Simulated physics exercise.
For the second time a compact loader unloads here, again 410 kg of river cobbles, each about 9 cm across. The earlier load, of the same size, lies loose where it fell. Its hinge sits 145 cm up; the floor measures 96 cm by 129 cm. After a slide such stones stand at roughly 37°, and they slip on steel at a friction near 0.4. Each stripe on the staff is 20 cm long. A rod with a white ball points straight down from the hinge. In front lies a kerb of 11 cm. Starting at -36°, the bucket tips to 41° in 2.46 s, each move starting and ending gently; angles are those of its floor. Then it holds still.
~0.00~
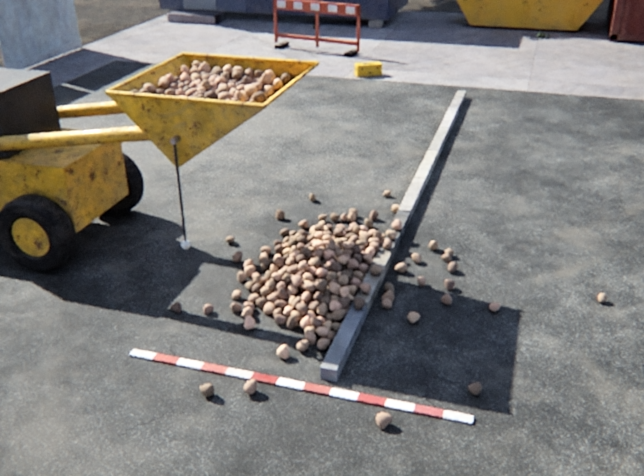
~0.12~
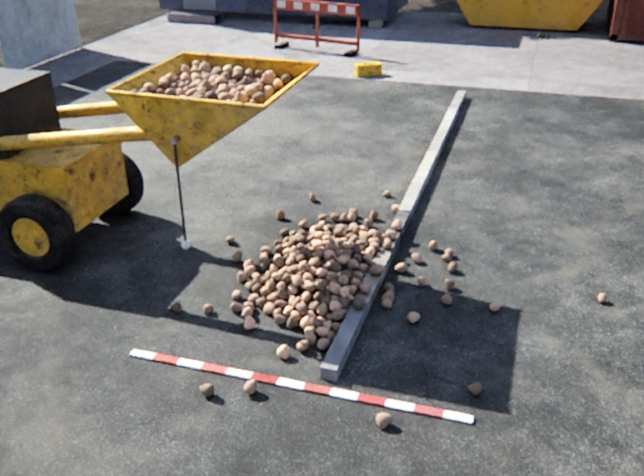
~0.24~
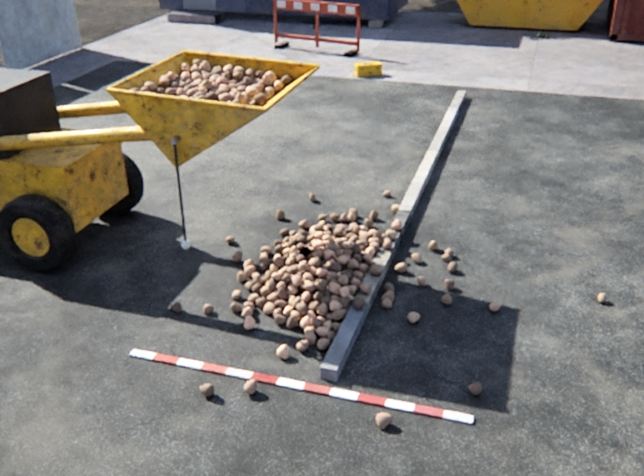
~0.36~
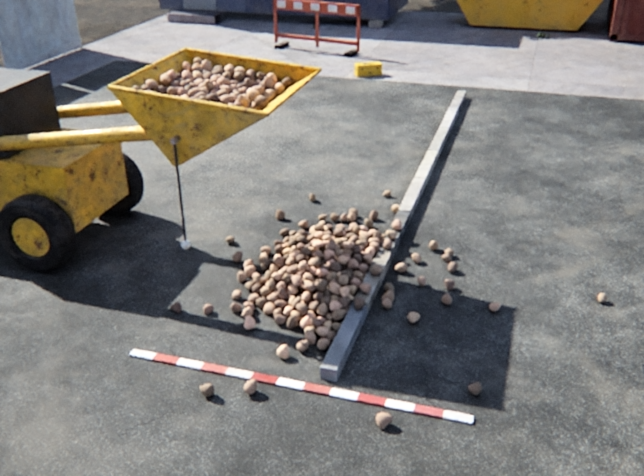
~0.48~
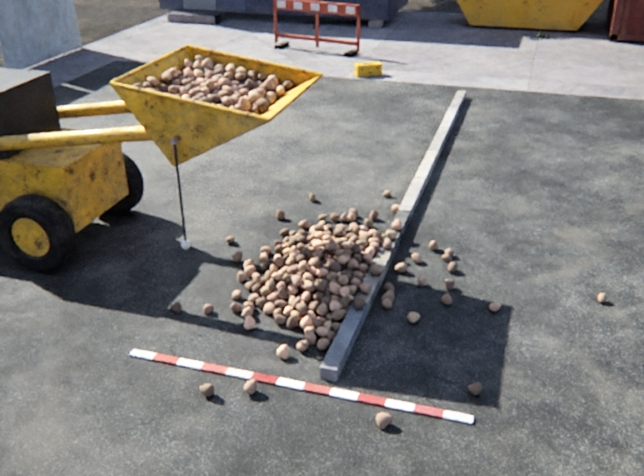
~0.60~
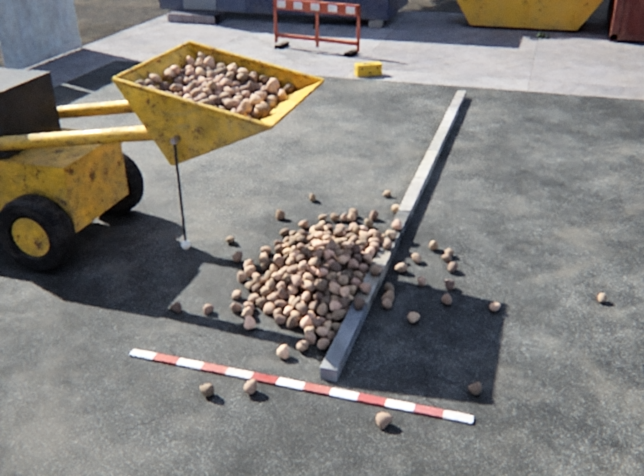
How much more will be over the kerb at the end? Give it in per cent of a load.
Some 7 per cent is added.
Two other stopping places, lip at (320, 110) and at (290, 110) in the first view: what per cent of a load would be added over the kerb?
First some 60, then 35 per cent.
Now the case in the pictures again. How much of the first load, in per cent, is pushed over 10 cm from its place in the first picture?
About 15 per cent.
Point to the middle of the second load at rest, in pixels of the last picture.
Around (321, 257).
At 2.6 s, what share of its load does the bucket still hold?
Roughly 10 per cent is still inside.
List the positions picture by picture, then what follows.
In the first frame, the bucket is at -36°, its lip at (265, 107); the top of the load is at (208, 74). The earlier load is highest near (325, 259), 22 cm above ground level, 95 % on this side of the kerb, 5 % over the kerb.
The second frame shows lip at (265, 108), floor tilted -35°, highest stones at (208, 74); the stones move at 0.0 m/s on average.
In the third frame, the bucket is at -34°, its lip at (266, 110); the top of the load is at (202, 74); the stones move at 0.1 m/s on average.
The fourth frame shows lip at (268, 115), floor tilted -32°, highest stones at (197, 71); the stones move at 0.1 m/s on average.
The fifth frame shows lip at (270, 120), floor tilted -28°, highest stones at (193, 69); the stones move at 0.1 m/s on average.
In the sixth frame, the bucket is at -24°, its lip at (272, 127); the top of the load is at (195, 66); the stones move at 0.1 m/s on average.
After 1.8 s the floor is at 29°; in per cent of one load, 95 in the bucket, 101 on this side of the kerb, 5 over the kerb; the foremost stones are at (476, 291).
After 2.6 s the floor is at 41°; in per cent of one load, 9 in the bucket, 186 on this side of the kerb, 5 over the kerb; the foremost stones are at (476, 291).
After 2.9 s the floor is at 41°; in per cent of one load, 0 in the bucket, 191 on this side of the kerb, 9 over the kerb; the foremost stones are at (478, 294).
After 5.7 s the floor is at 41°; in per cent of one load, 0 in the bucket, 188 on this side of the kerb, 12 over the kerb; the foremost stones are at (491, 307). Net gain over the kerb, 7.
